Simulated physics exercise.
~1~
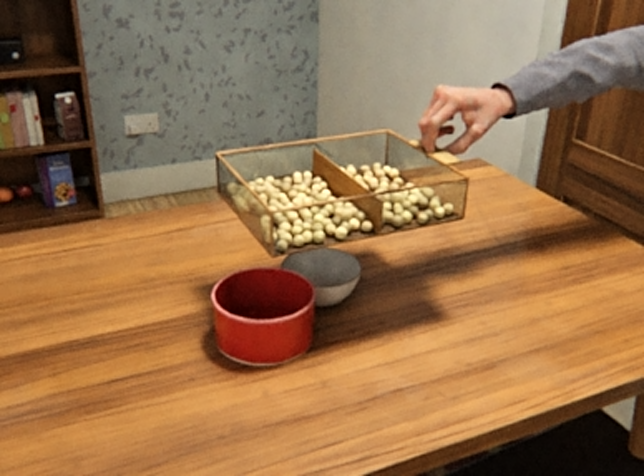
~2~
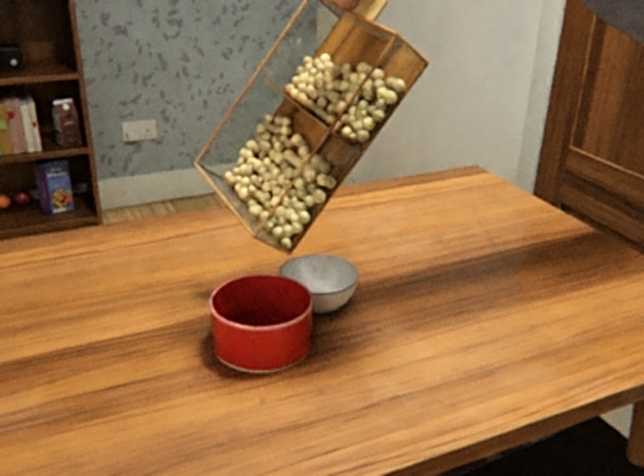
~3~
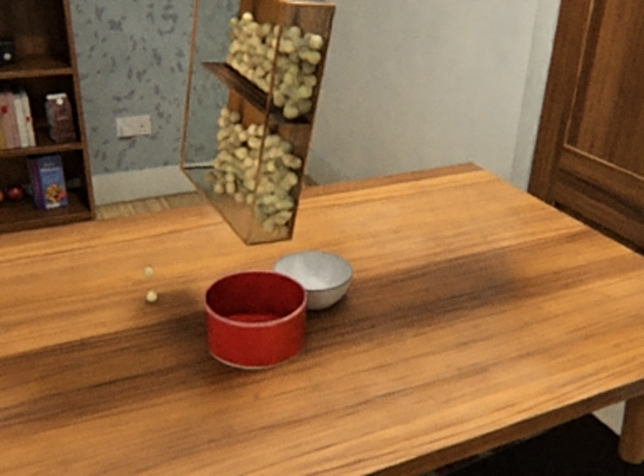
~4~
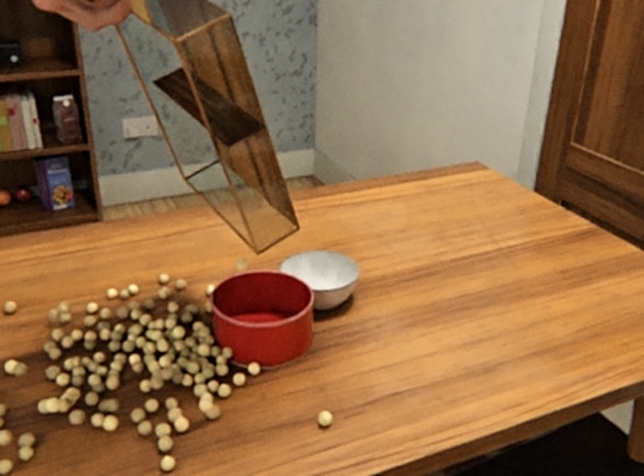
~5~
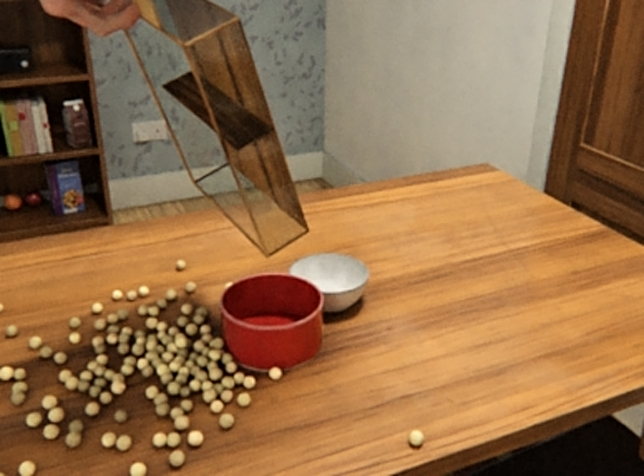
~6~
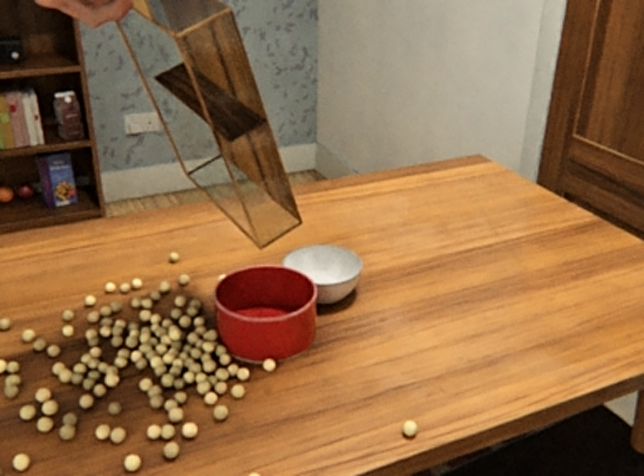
In this clip, a hand lifts and steeply tilts a divided, clear-sided tray of pale round nuts above a red pot and a white bowl on a wooden table, until the nuts spill out left of the pot and settle scattered across the tabletop, leaving the tray empty.
